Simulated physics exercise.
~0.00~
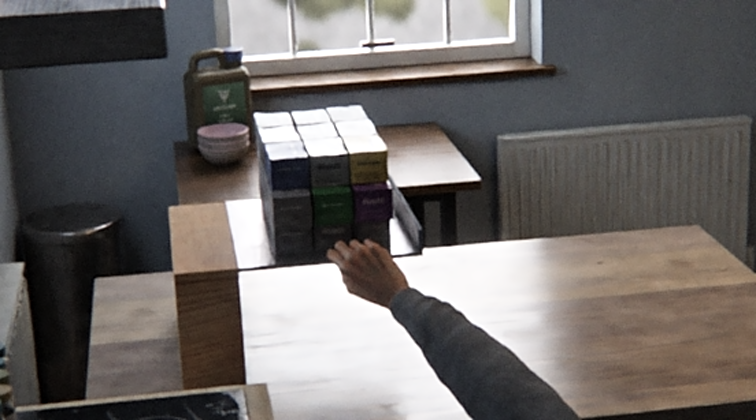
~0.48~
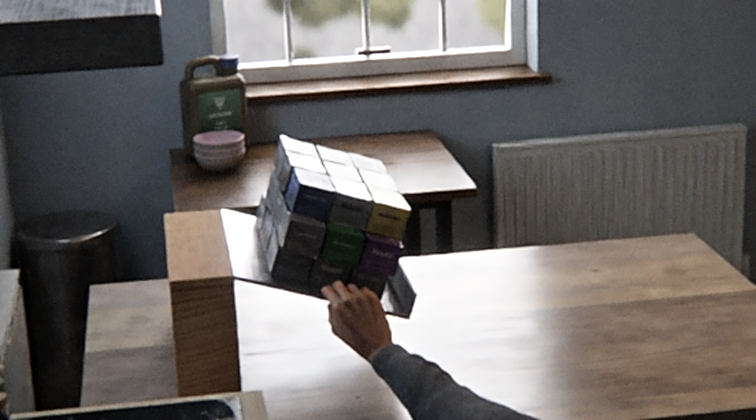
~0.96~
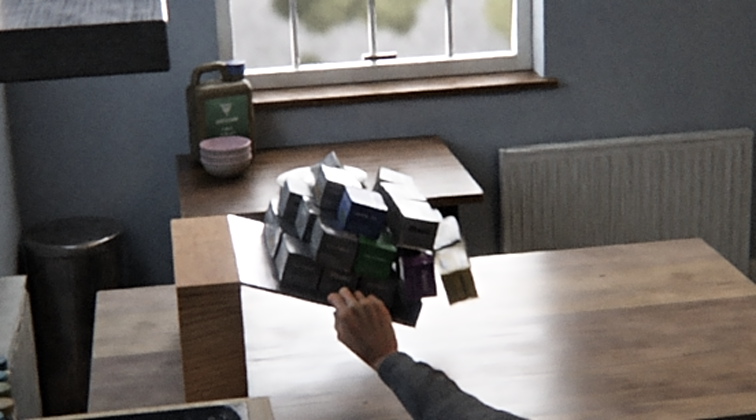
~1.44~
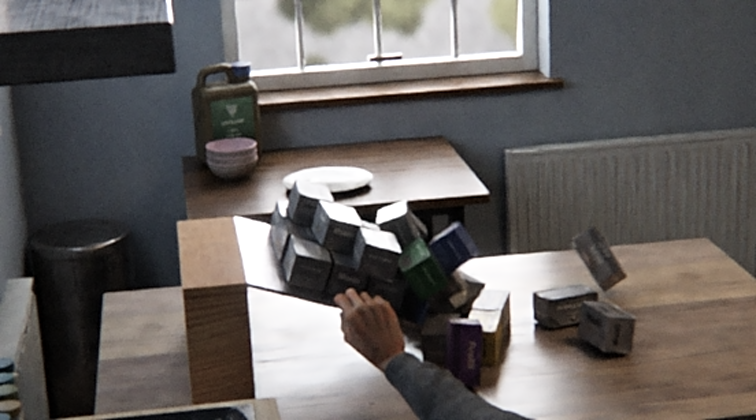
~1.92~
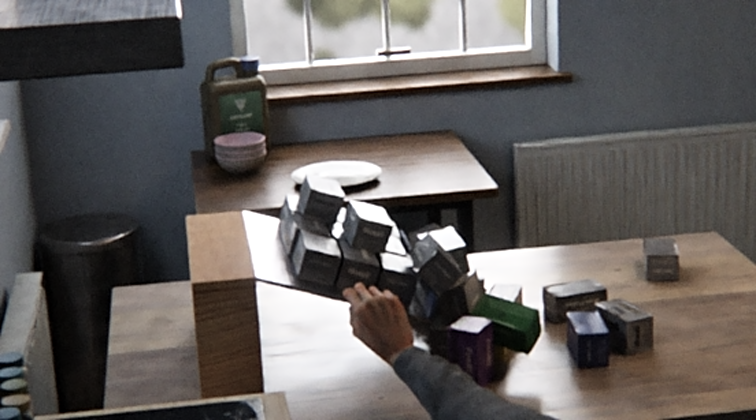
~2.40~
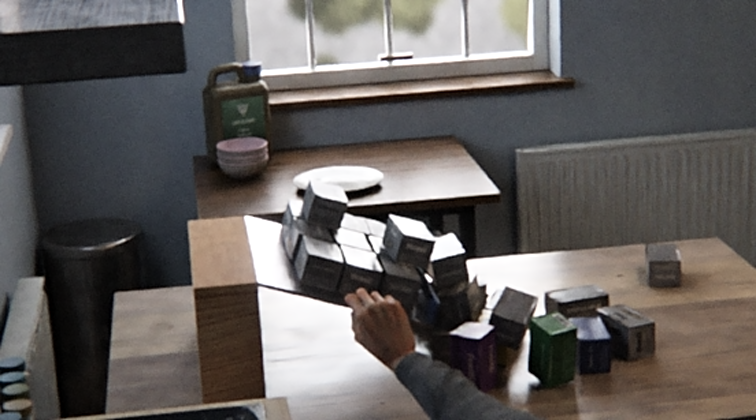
The clip opens on a block of stacked tea packets sitting on a tray beside a wooden post, with a hand at its front edge. The tray dips down to the right, and the whole stack tilts with it. The upper packets begin to slide and separate, the yellow and purple ones toppling off the right side. More packets spill across the wooden table, followed by the blue and green ones, revealing a white plate behind. The tray stays sloped with a cluster of grey packets still on it, while the coloured ones lie among those scattered on the table.
